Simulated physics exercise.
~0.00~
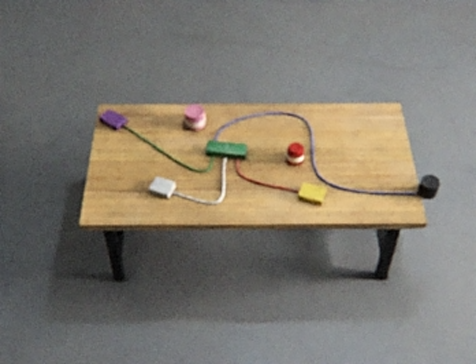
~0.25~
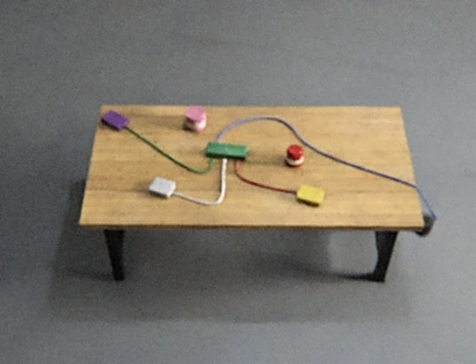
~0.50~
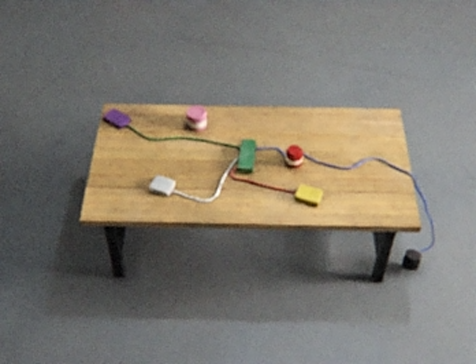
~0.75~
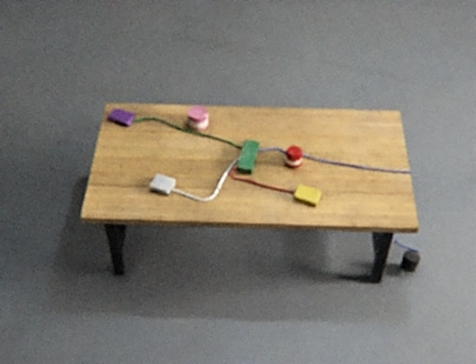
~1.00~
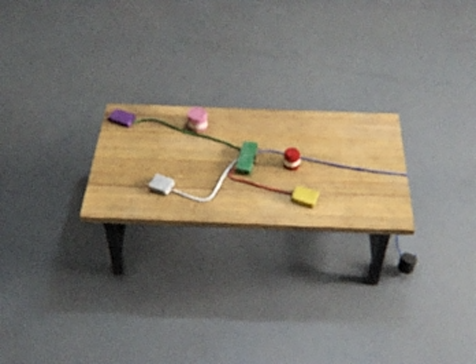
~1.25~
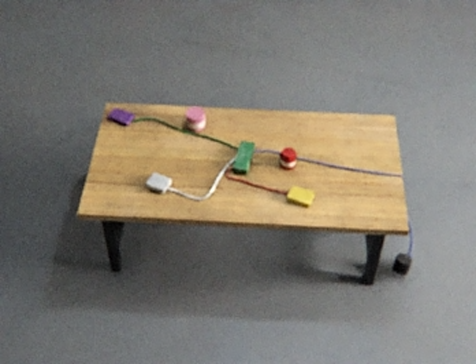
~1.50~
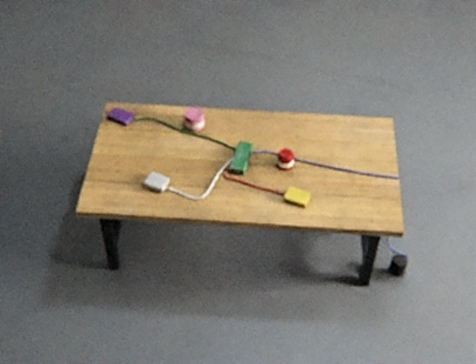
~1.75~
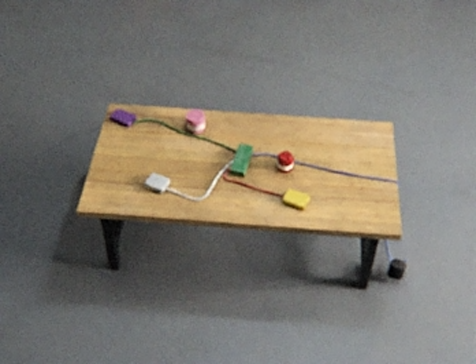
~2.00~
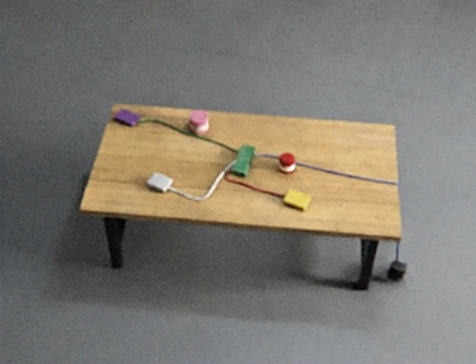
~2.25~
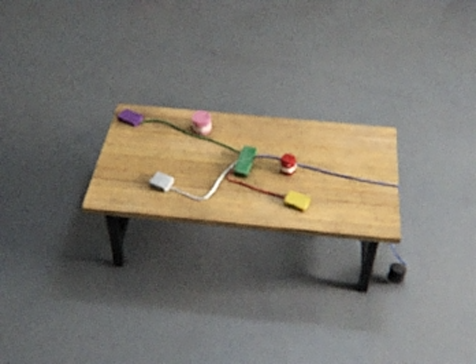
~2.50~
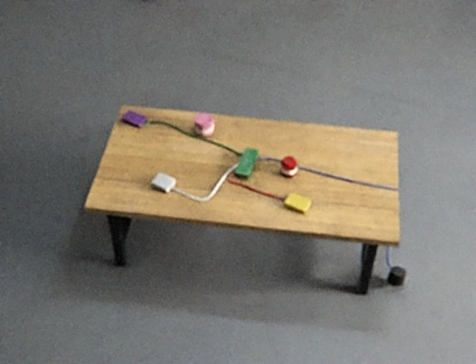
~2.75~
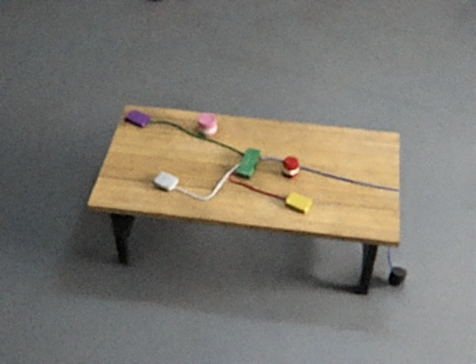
On a wooden table, a black speaker drops off the right edge, tugging the green strip rightward before dangling by its blue cable.
